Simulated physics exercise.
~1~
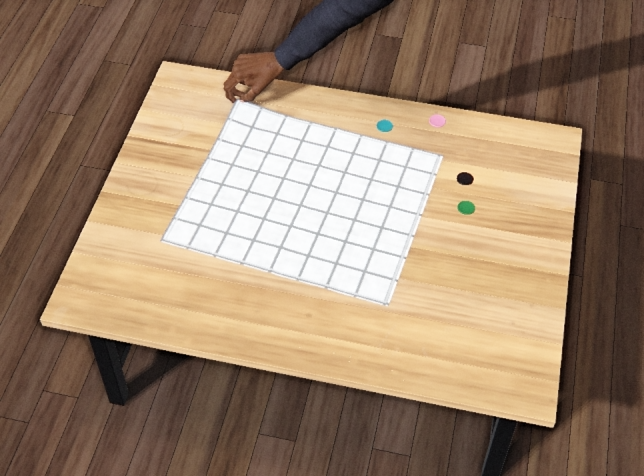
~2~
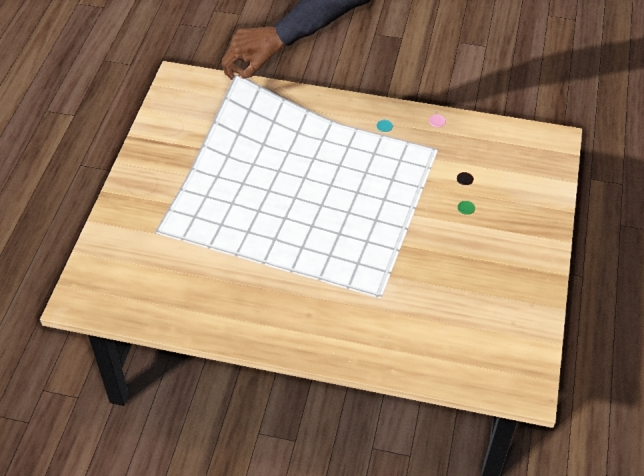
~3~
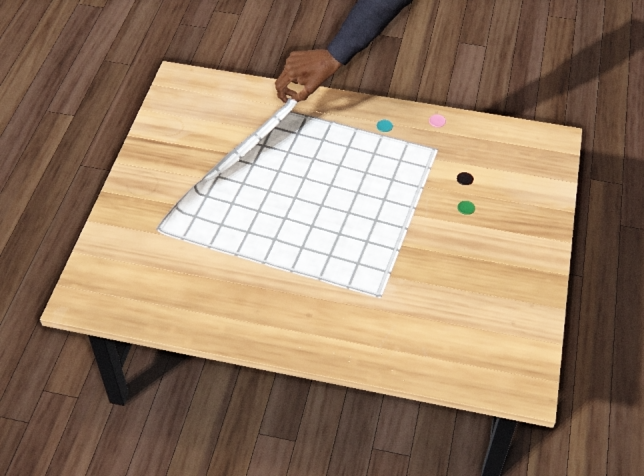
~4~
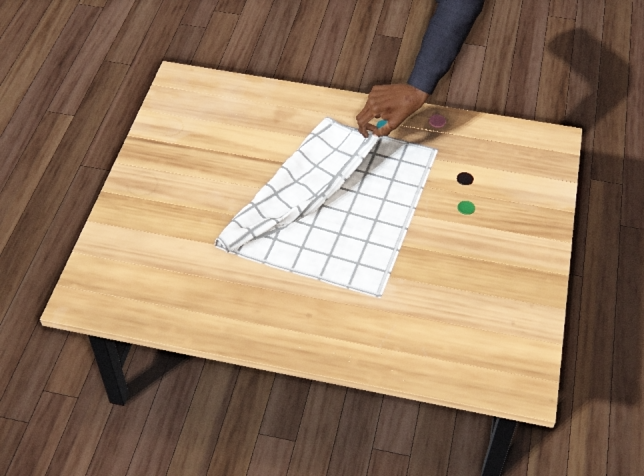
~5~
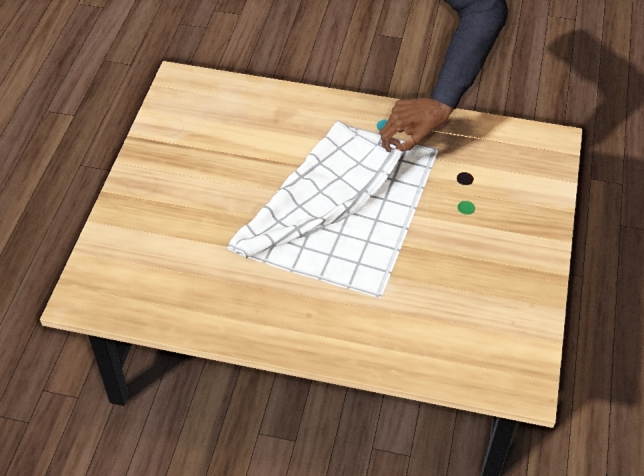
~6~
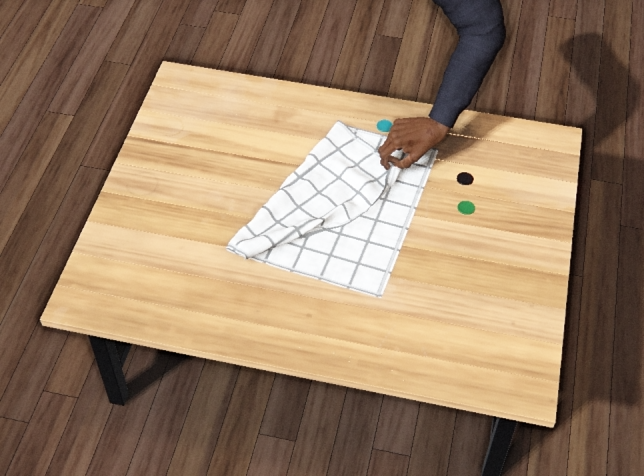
A hand lifts a checked tea towel's corner, folds it rightward and lays it down.
